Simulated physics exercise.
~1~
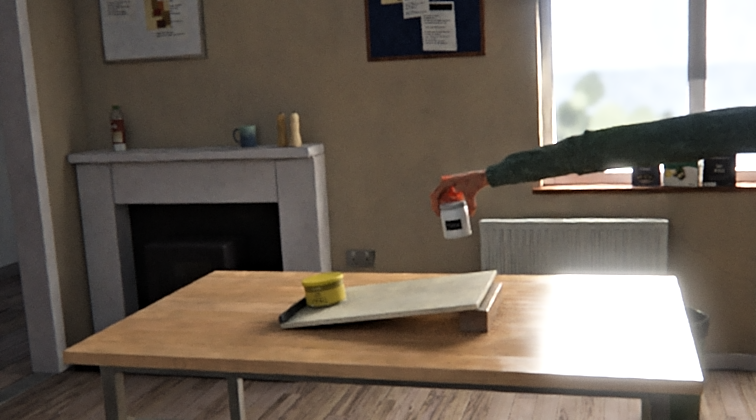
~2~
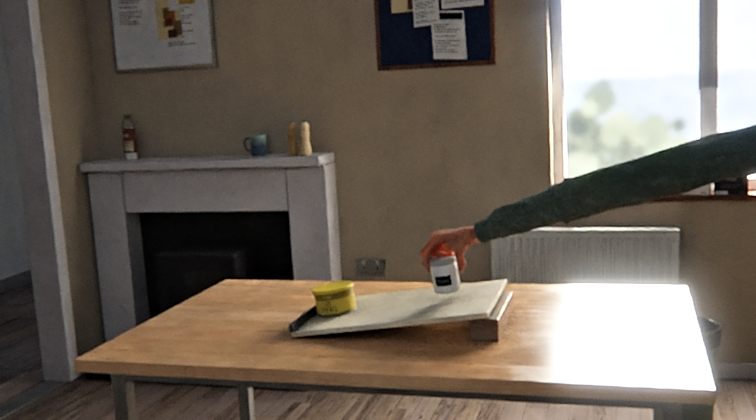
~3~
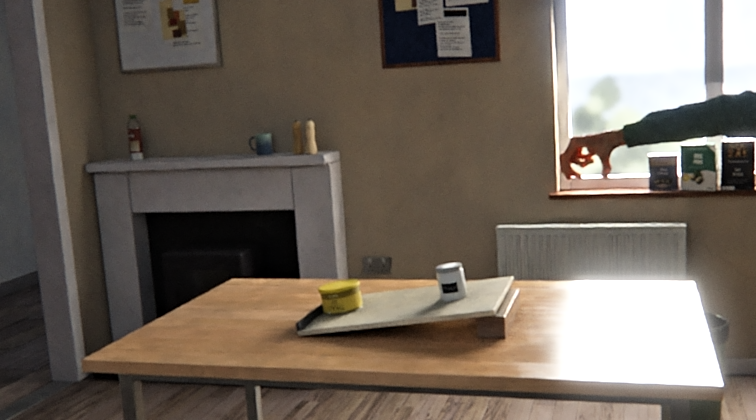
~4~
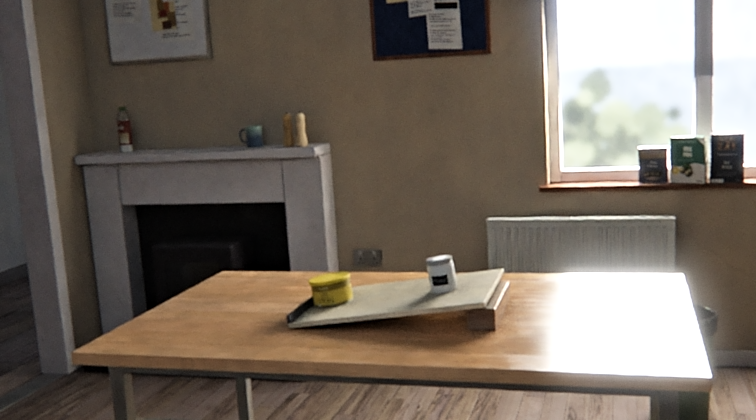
A hand lowering a white jar onto a sloping board beside a yellow tub, letting go and withdrawing as the jar stays put.
